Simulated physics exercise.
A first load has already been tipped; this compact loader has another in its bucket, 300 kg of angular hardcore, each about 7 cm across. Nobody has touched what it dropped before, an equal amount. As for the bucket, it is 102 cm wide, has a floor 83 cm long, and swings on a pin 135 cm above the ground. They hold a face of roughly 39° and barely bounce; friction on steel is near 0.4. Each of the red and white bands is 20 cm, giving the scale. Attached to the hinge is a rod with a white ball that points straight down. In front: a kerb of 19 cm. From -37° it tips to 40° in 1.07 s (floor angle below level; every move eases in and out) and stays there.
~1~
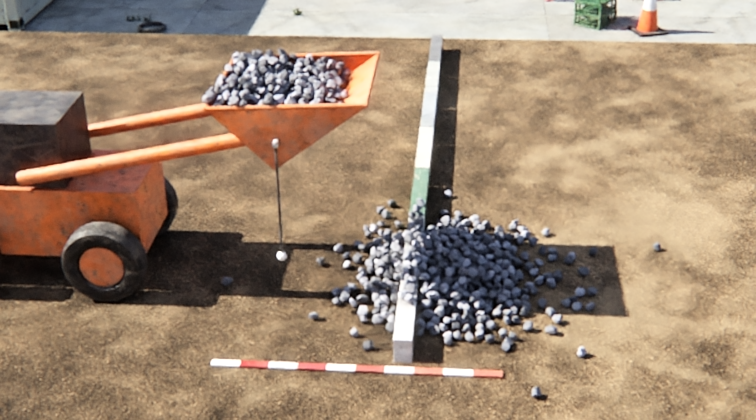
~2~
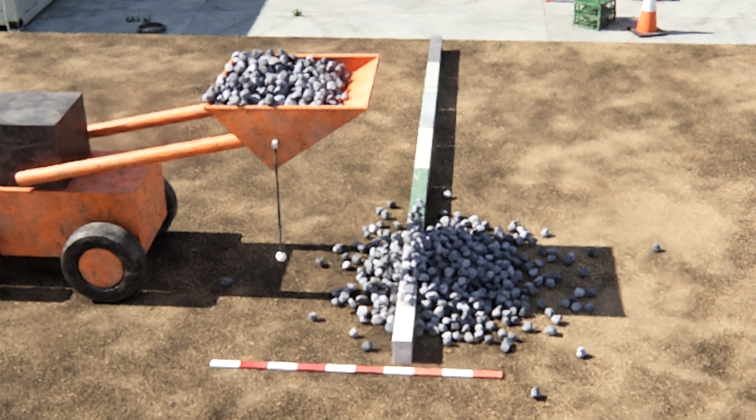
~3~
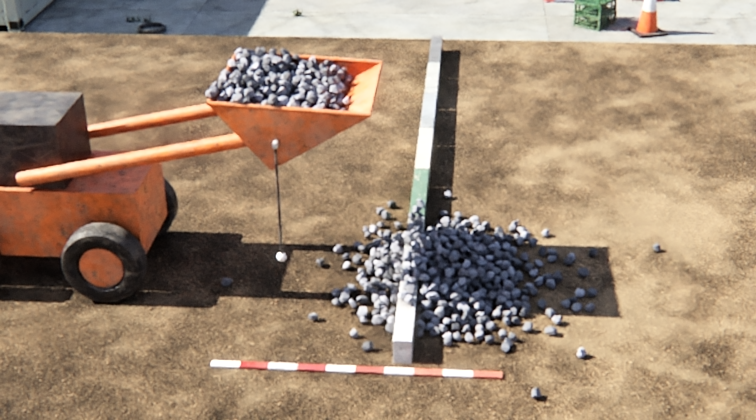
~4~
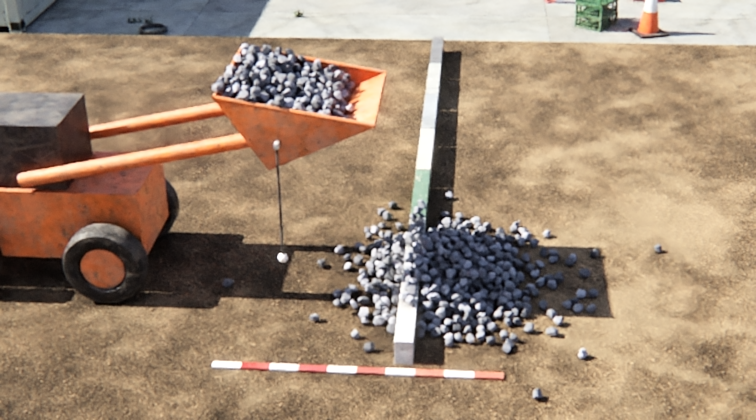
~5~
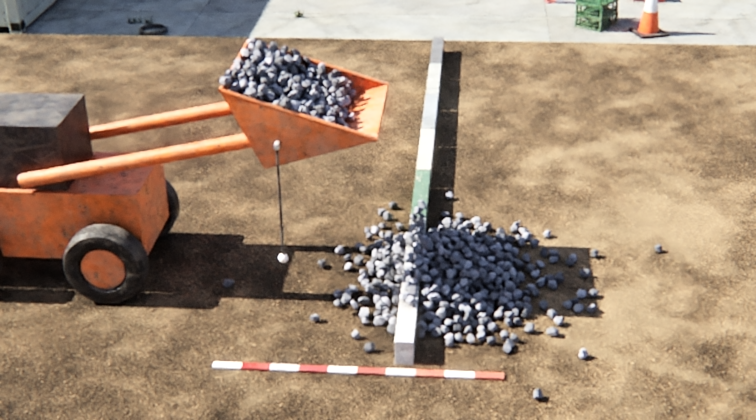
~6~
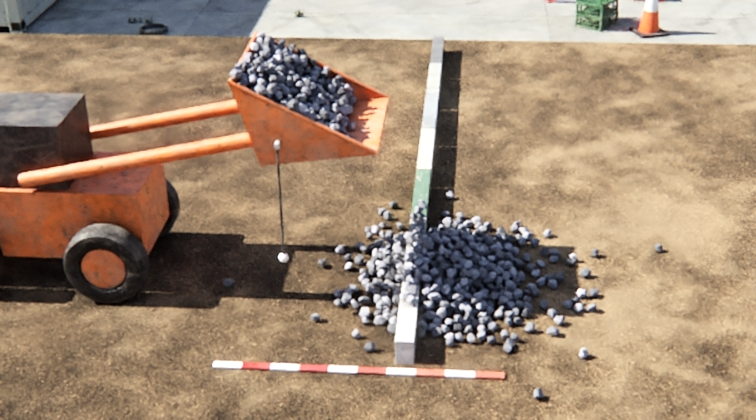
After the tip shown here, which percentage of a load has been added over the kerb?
Roughly 26 out of 100.
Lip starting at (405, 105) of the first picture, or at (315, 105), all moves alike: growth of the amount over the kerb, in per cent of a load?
About 80 per cent from the first spot and 0 per cent from the second.
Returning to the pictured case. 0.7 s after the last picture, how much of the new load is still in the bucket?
Around 65 per cent of the load is still inside.
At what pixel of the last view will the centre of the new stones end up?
The middle ends up near (394, 260).
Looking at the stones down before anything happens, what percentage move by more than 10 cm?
Close to 0 in a hundred of them.
Then, 0.4 s after the last picture the floor is at 28°; in per cent of one load, 100 in the bucket, 23 on this side of the kerb, 78 over the kerb; the foremost stones are at (595, 278).
Then, 0.7 s after the last picture the floor is at 40°; in per cent of one load, 66 in the bucket, 57 on this side of the kerb, 78 over the kerb; the foremost stones are at (595, 278).
Then, 1.1 s after the last picture the floor is at 40°; in per cent of one load, 16 in the bucket, 96 on this side of the kerb, 87 over the kerb; the foremost stones are at (595, 278).
Then, 3.6 s after the last picture the floor is at 40°; in per cent of one load, 0 in the bucket, 97 on this side of the kerb, 103 over the kerb; the foremost stones are at (597, 283). Net gain over the kerb, 26.
